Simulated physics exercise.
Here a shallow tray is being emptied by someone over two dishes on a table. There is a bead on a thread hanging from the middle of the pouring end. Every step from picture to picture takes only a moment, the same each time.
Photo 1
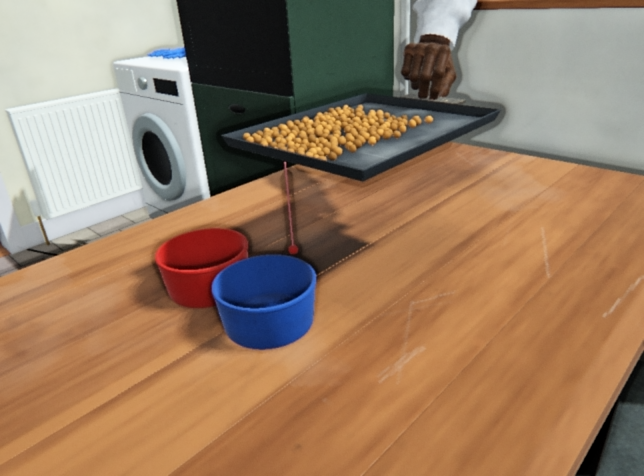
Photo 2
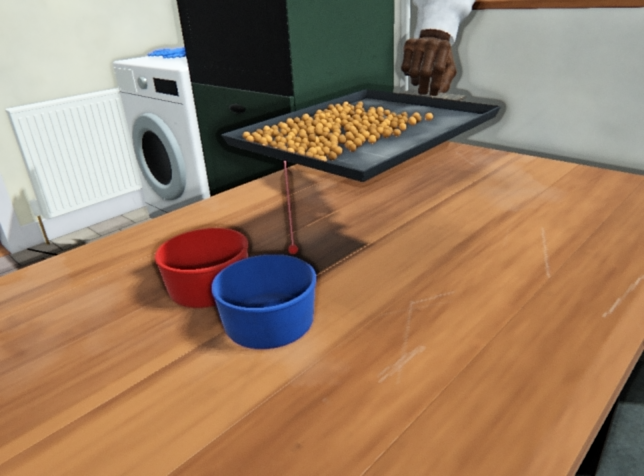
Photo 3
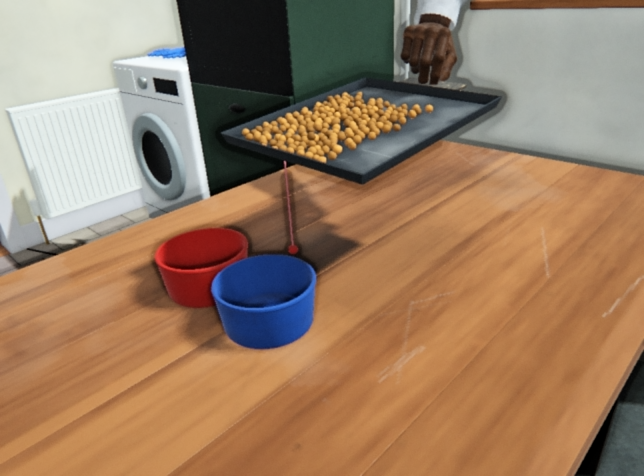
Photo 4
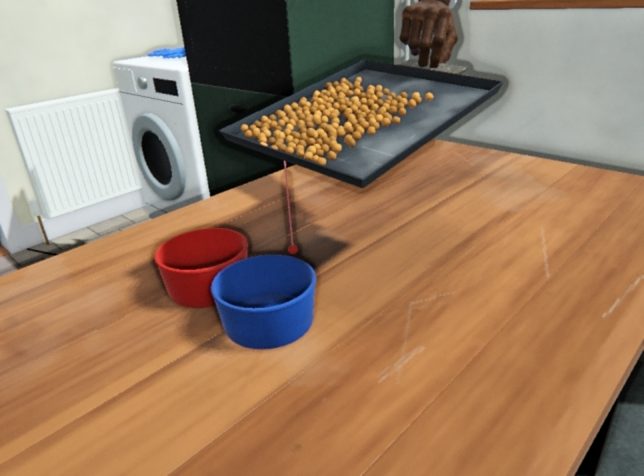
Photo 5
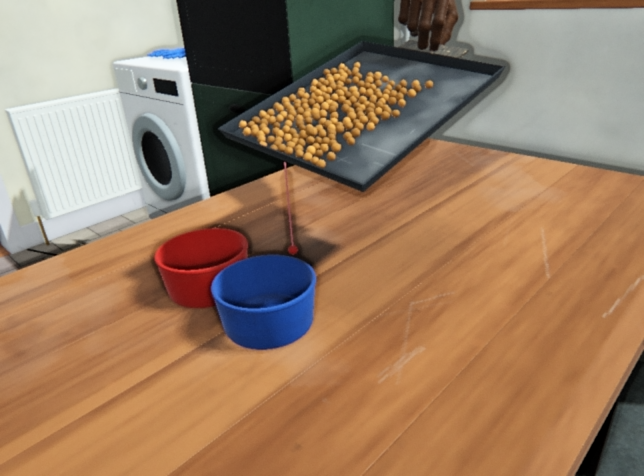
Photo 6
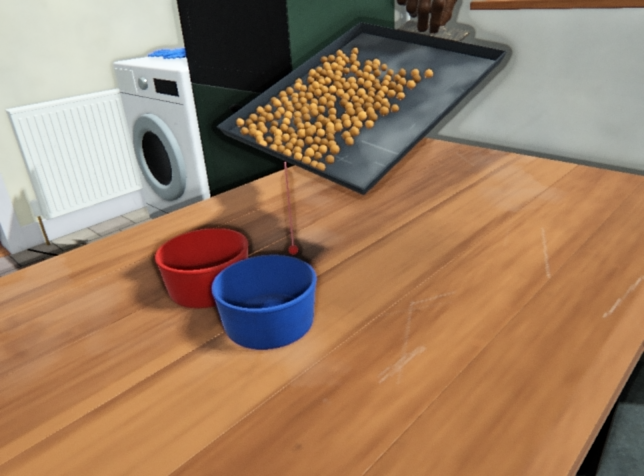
A hand raises the far end of a tray of roasted chickpeas above two bowls.
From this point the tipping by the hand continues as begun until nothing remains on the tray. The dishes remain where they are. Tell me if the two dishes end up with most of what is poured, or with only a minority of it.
Only a minority.
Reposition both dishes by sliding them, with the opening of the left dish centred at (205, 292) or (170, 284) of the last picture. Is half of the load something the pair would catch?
With the first shift the pair saves less than a half; with the second, less than a half.
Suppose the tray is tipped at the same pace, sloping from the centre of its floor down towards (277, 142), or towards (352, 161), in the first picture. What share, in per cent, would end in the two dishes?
Roughly 40 per cent, and 10 per cent.
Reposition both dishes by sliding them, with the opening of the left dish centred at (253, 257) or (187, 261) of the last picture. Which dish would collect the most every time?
In the first try it's the one on the right, and in the second it's the one on the right.
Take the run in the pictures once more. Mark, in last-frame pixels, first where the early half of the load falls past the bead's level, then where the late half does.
Earlier half at (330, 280), later half at (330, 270).
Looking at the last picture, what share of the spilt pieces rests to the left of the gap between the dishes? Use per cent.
Estimate: About 0 in every hundred.
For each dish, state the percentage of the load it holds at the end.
Left dish: Roughly 0 per cent; right dish: Roughly 30 per cent.
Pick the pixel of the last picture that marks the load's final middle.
(336, 347).
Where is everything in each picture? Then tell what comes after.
In the first frame, corners of the pouring end (227, 135) and (362, 168), level; middle of the load (335, 131), roasted chickpeas; left dish (167, 282); right dish (227, 320); bead on its thread (293, 250).
In the second frame, corners of the pouring end (227, 134) and (362, 169), level; middle of the load (335, 129).
In the third frame, corners of the pouring end (226, 132) and (362, 172), tipped barely, lowest at the right corner; middle of the load (335, 124).
In the fourth frame, corners of the pouring end (225, 130) and (362, 176), tipped a little, lowest at the right corner; middle of the load (334, 117).
In the fifth frame, corners of the pouring end (224, 127) and (362, 180), tipped clearly, lowest at the right corner; middle of the load (332, 110).
In the sixth frame, corners of the pouring end (223, 125) and (362, 185), tipped clearly, lowest at the right corner; middle of the load (330, 105), roughly a quarter on the move; left dish (167, 282); right dish (227, 320).
Just after the last frame, tray tipped steeply; roughly two thirds on the tray; just a few in the right dish; about a tenth outside both; roughly a quarter in the air.
A moment on, tray tipped past a quarter turn; roughly a quarter in the right dish; roughly two thirds outside both; just a few in the air.
Further on, tray tipped past a quarter turn; roughly a third in the right dish; roughly two thirds outside both.
When it is over, tray tipped past a quarter turn; roughly a third in the right dish; not one in the left dish; roughly two thirds outside both.
